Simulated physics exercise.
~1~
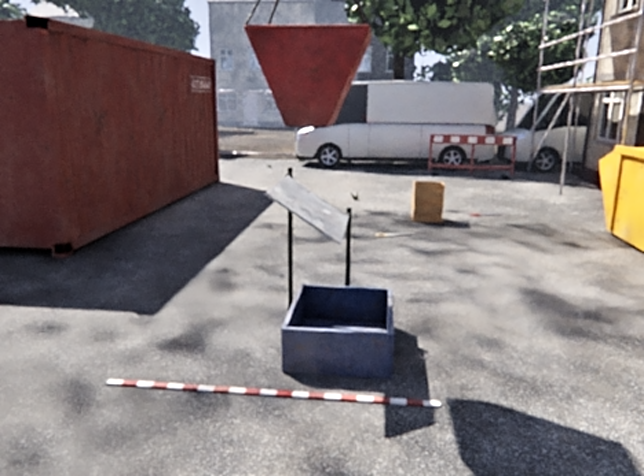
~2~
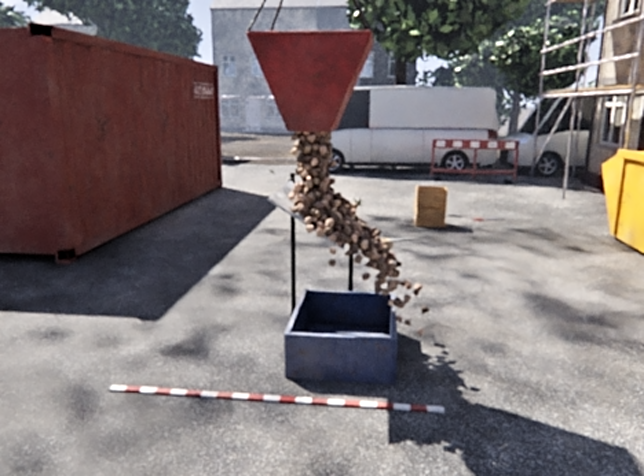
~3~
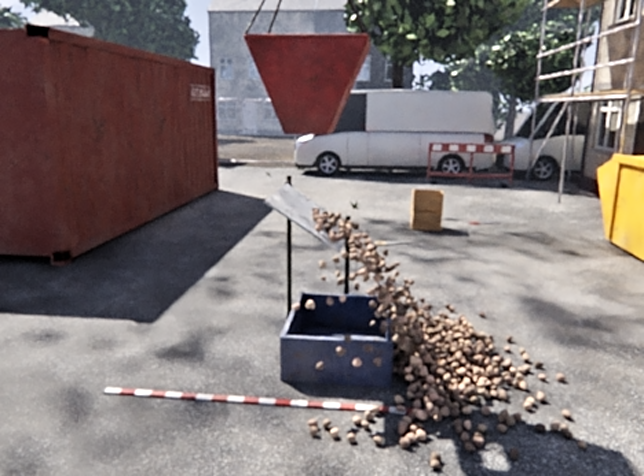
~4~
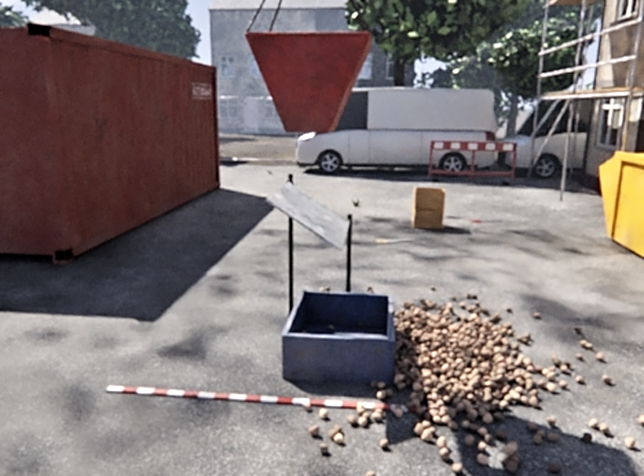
The video shows a red hopper hanging above a tilted steel plate and an open blue bin in a paved yard. Round brown stones pour out, slide off the plate to the right and nearly all miss the bin, ending in a spread heap beside it.
